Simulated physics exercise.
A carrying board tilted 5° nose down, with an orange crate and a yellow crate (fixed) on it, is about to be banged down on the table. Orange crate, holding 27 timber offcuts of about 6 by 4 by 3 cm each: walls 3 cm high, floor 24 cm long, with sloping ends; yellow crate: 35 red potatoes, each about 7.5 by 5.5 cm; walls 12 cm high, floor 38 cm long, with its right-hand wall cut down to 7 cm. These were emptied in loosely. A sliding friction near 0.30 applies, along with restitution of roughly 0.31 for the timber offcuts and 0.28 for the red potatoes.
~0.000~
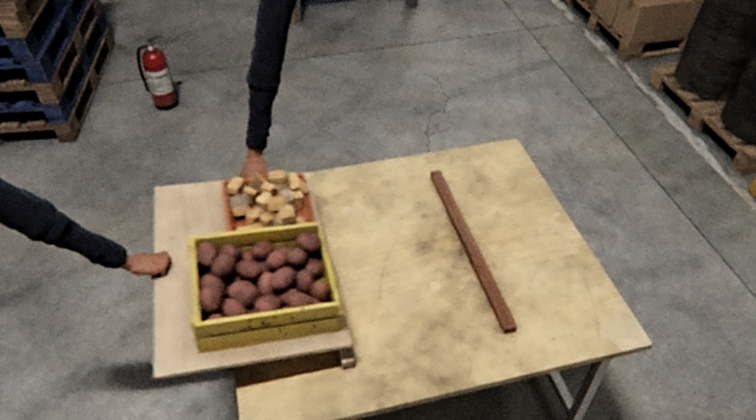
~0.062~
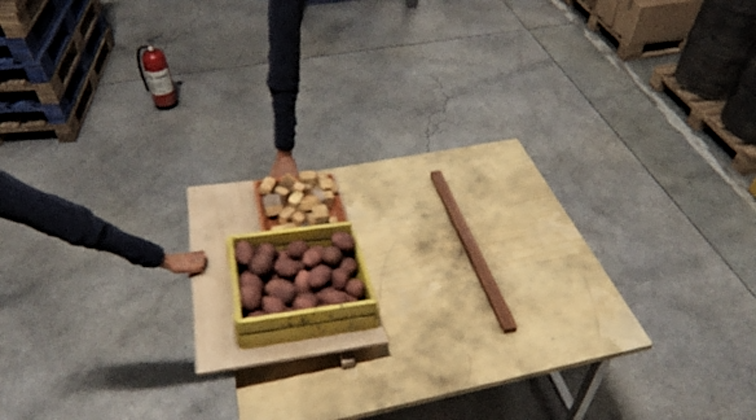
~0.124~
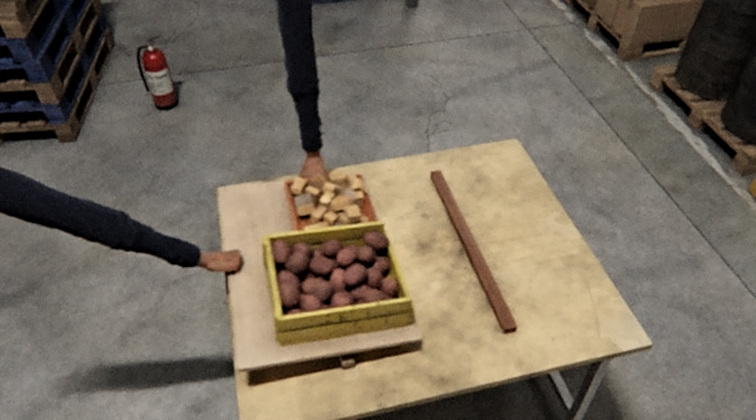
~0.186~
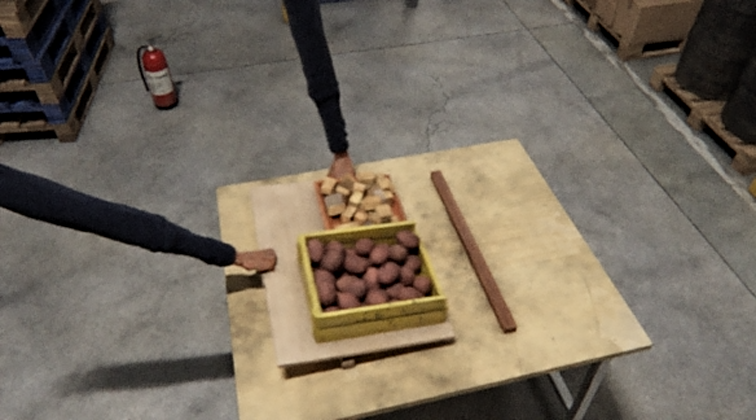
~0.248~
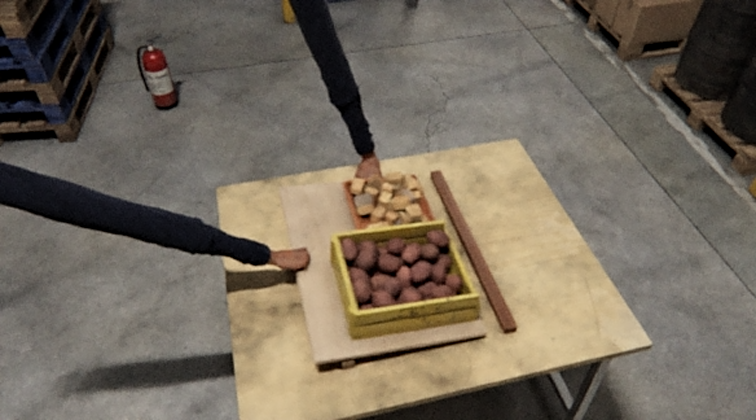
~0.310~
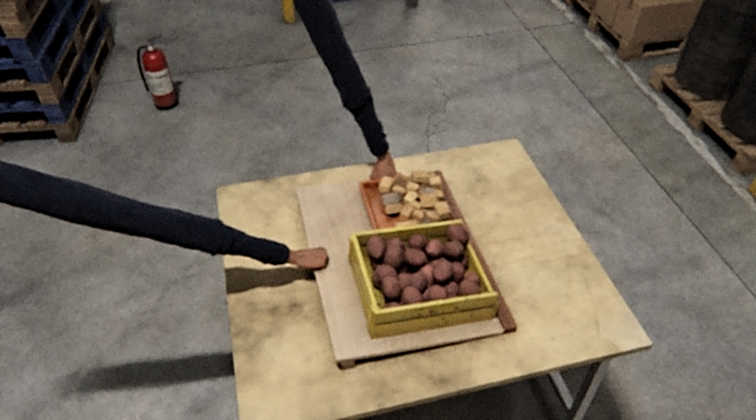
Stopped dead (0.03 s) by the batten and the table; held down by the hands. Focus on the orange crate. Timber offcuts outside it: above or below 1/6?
Watch, the losses will top one sixth.
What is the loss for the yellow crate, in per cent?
Yellow crate - about 5 per cent.
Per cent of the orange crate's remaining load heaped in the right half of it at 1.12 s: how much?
I'd say near 80 out of a hundred.
After 0.35 s, 2 of 27 out of the orange crate and 0 of 35 out of the yellow crate.
After 0.47 s, 8 of 27 out of the orange crate and 2 of 35 out of the yellow crate.
After 0.69 s, 9 of 27 out of the orange crate and 2 of 35 out of the yellow crate.
Final count (at 1.12 s), 9 of 27 out of the orange crate and 2 of 35 out of the yellow crate. Asked share, 9 of 27, 33 per cent.
